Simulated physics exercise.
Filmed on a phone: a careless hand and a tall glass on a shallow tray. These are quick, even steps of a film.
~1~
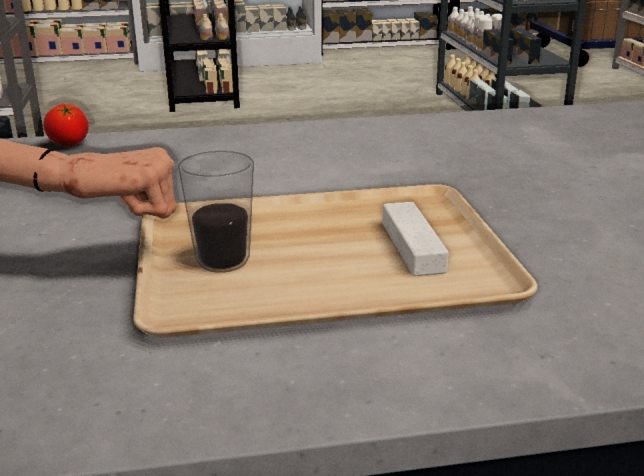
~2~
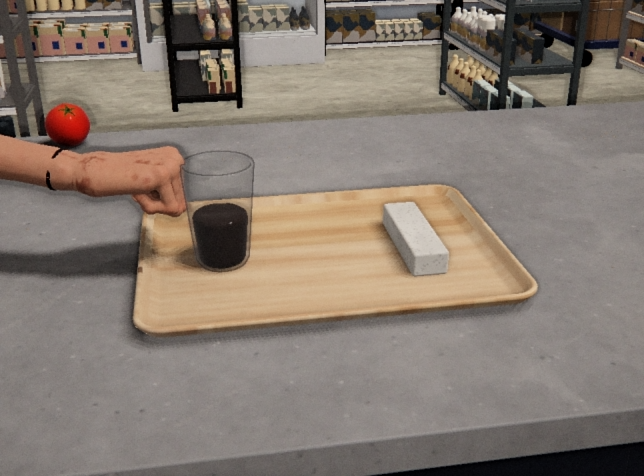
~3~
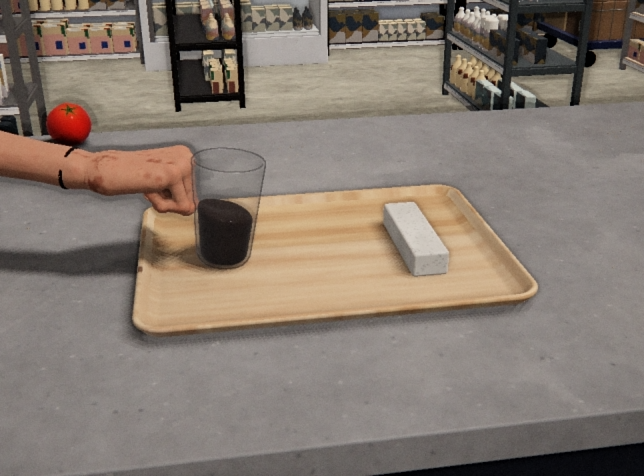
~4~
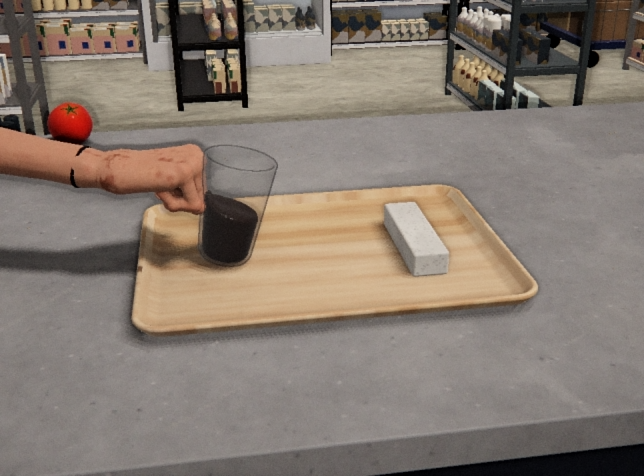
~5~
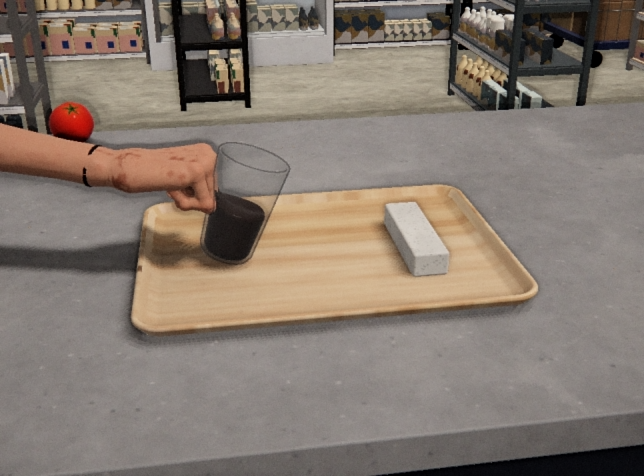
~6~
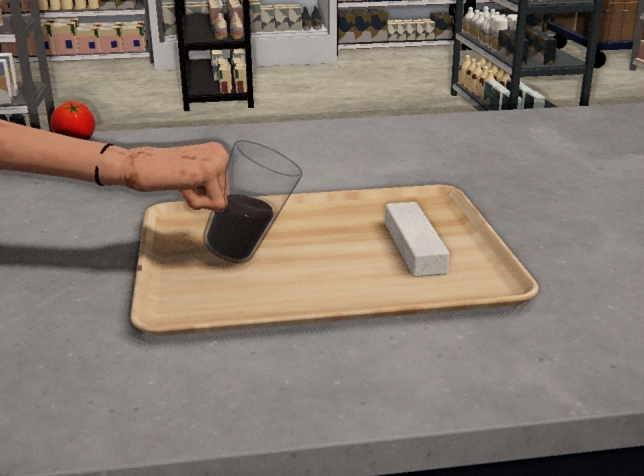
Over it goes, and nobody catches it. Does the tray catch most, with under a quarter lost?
As it turns out, three quarters and more stay on the tray.
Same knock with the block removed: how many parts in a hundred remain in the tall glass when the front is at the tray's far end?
Near 60 %.
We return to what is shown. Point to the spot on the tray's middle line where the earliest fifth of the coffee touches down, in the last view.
Roughly at (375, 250).
A moment on, the tall glass is falling and 100 per cent is in the glass, 0 on the tray and 0 above or beyond its rim.
Next, the tall glass lies on its side and 74 per cent is in the glass, 19 on the tray and 7 above or beyond its rim.
Then the tall glass lies on its side and 36 per cent is in the glass, 47 on the tray and 17 above or beyond its rim.
Later the tall glass lies on its side and 19 per cent is in the glass, 76 on the tray and 5 above or beyond its rim.
At rest 96 per cent is held by tray and glass, 4 is off the tray.
